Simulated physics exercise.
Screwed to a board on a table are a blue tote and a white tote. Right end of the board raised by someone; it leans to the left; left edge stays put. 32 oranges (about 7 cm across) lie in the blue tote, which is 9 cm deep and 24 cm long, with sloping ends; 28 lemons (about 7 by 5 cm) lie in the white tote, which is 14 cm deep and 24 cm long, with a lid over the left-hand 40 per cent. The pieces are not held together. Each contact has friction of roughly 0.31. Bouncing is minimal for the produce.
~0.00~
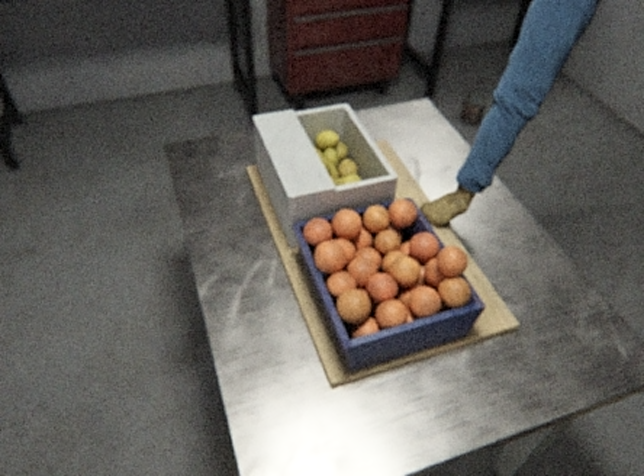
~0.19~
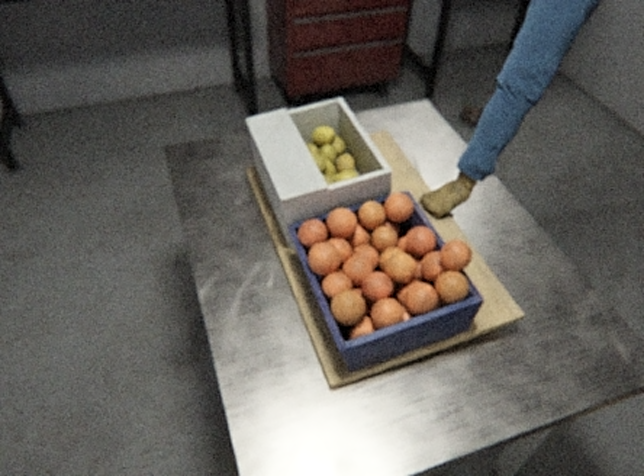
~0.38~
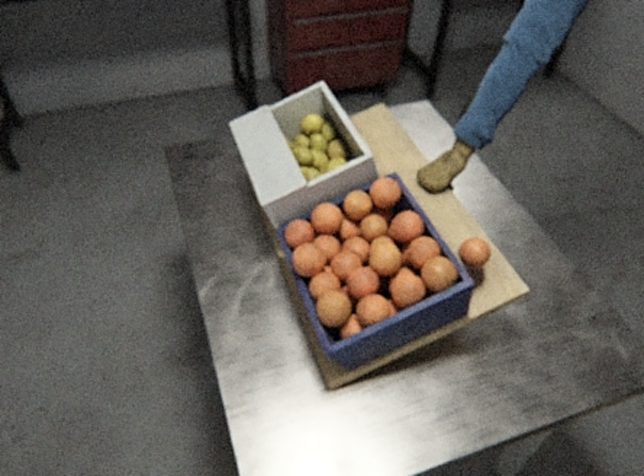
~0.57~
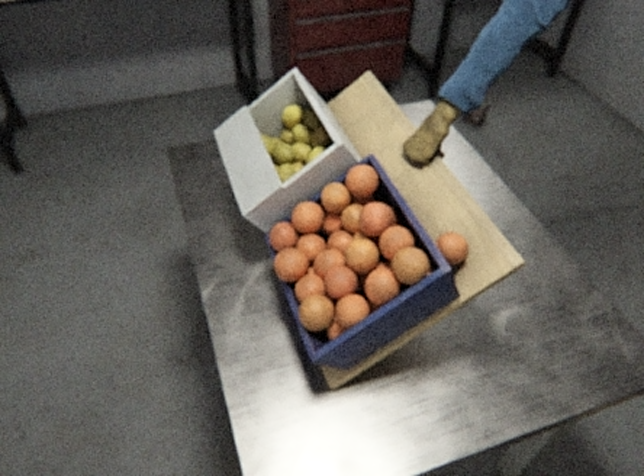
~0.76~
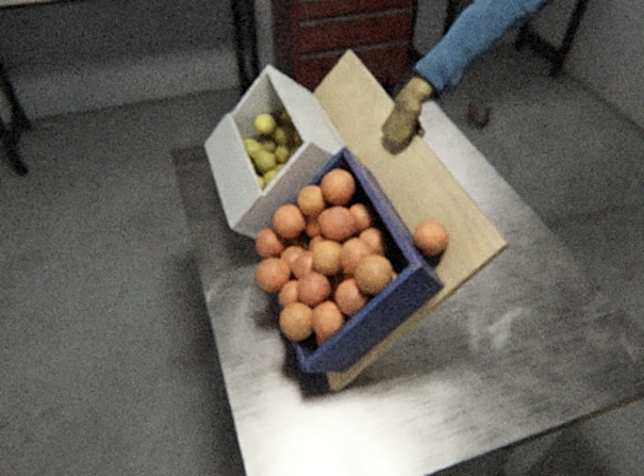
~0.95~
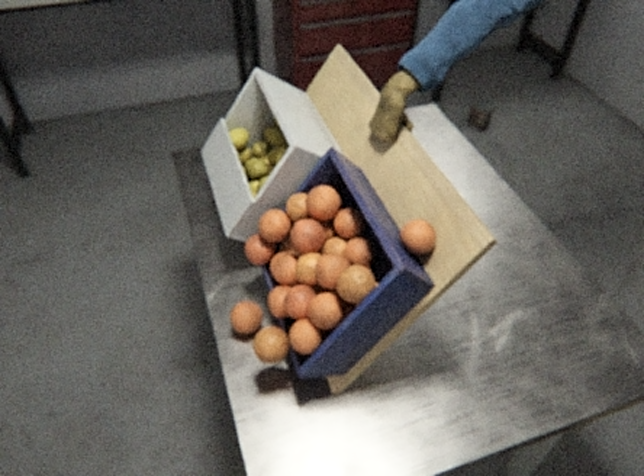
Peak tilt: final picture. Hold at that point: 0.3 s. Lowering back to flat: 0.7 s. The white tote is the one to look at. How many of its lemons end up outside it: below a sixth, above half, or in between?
My guess is it will lose less than one sixth of its load.
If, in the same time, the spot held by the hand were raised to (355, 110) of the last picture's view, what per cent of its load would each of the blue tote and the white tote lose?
In that case blue tote sheds 50 percent of its load and white tote sheds 0 percent.
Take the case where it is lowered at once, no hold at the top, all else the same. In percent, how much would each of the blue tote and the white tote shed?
Blue tote: 30%, white tote: 0%.
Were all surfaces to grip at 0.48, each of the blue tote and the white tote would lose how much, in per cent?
Blue tote 20, white tote 0 per cent.
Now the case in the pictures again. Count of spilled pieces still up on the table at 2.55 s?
Near 6, by my count.
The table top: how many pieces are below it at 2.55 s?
Estimate - about 5 in total.
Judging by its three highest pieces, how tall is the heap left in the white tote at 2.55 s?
It comes to close to 12 centimetres.
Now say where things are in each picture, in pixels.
In the first frame (we follow the rim corner now nearest the camera, unless another is named), white tote (by its farthest rim corner) at (344, 105); blue tote at (351, 343); tilt 0°; nothing out yet.
In the second frame, white tote at (337, 100); blue tote at (345, 345); tilt 6°.
In the third frame, white tote at (319, 85); blue tote at (331, 349); tilt 19°; 1 out, the lowest orange at (475, 253).
In the fourth frame, blue tote at (315, 356); tilt 35°; 1 out, the lowest orange at (451, 248).
In the fifth frame, blue tote at (305, 365); tilt 48°; 1 out, the lowest orange at (430, 238).
In the sixth frame, blue tote at (301, 371); tilt 54°; 3 out, the lowest orange at (246, 317).
After 1.21 s, tilt 54°; 7 of 32 out of the blue tote and 0 of 28 out of the white tote.
After 1.53 s, tilt 35°; 10 of 32 out of the blue tote and 0 of 28 out of the white tote.
After 1.98 s, tilt 0°; 11 of 32 out of the blue tote and 0 of 28 out of the white tote.
When it is over (at 2.55 s), 11 of 32 out of the blue tote and 0 of 28 out of the white tote. Asked share, 0 of 28, 0 per cent.
